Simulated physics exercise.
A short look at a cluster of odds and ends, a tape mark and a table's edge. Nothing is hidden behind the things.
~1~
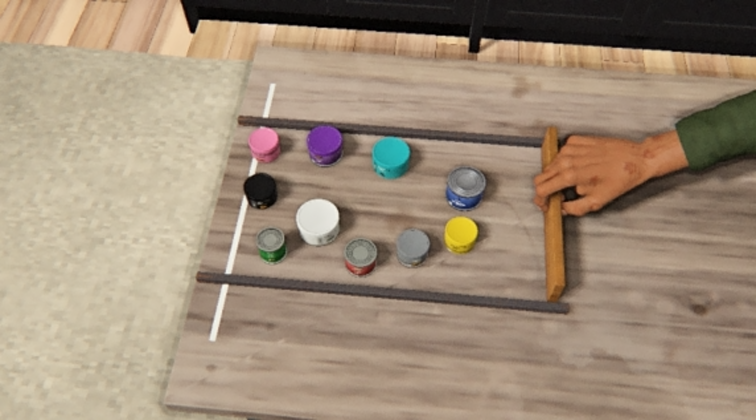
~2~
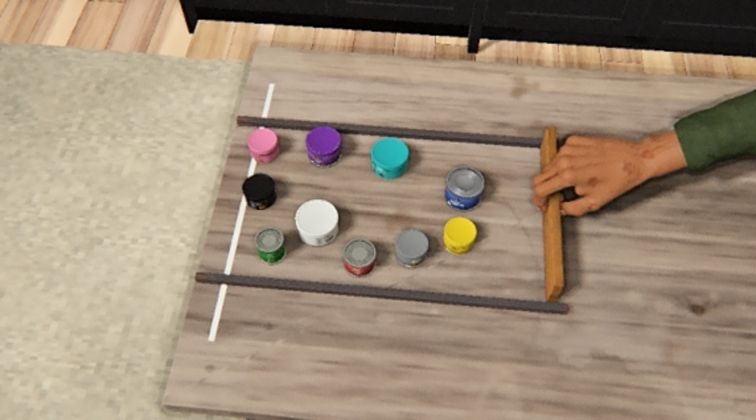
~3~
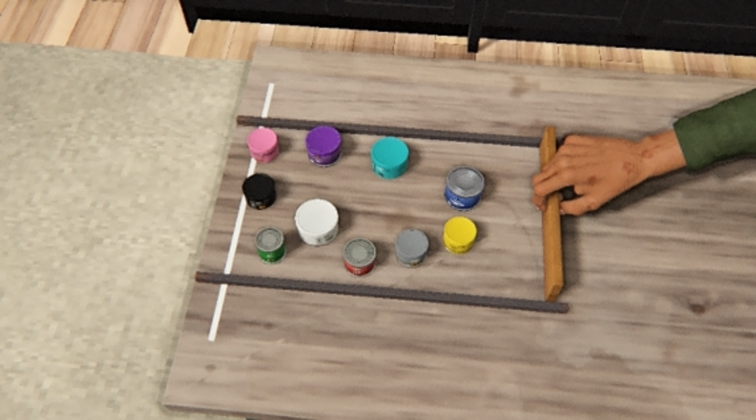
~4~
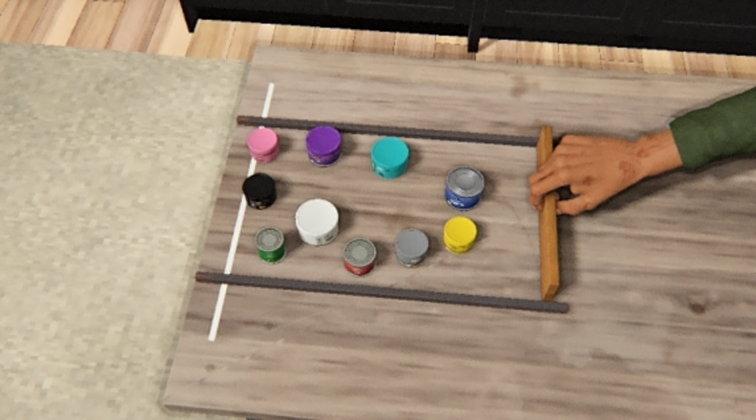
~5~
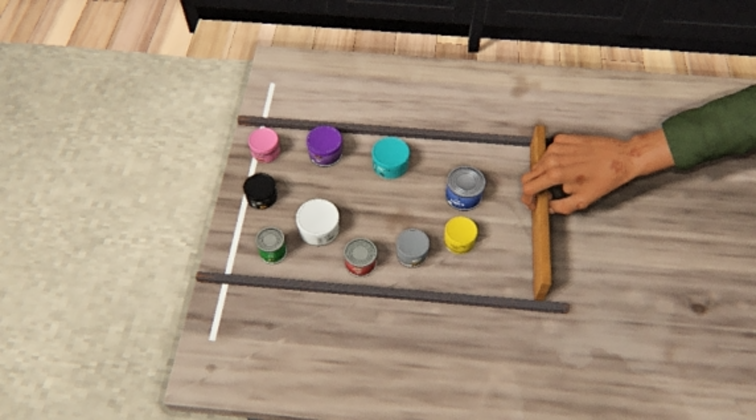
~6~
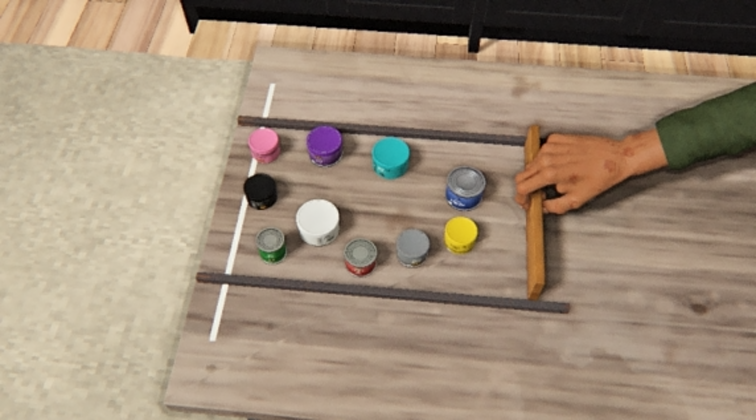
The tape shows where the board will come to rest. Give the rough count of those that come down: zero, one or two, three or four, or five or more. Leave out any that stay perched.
The number that fall off is five or more.
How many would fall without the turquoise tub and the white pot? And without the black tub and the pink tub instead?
Fallen: 3, and 3 in the other try.
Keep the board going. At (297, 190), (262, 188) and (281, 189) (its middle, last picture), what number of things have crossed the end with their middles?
Past the end: 1, 4 and 1.
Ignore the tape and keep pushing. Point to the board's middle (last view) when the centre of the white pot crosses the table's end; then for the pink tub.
For the white pot at (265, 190), for the pink tub at (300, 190).
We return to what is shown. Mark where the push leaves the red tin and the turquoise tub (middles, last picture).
Near (214, 257) and (239, 143).
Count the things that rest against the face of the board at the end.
That makes 5.
Early on, none off yet; pink tub at rest near (265, 146); black tub at rest near (261, 192); green pot at rest near (272, 246).
A while later, none off yet; pink tub at rest near (262, 146); black tub at rest near (261, 192); green pot at rest near (269, 248).
Finally, the number that fall off is five or more; lost, white pot, purple pot, green pot, black tub and pink tub.
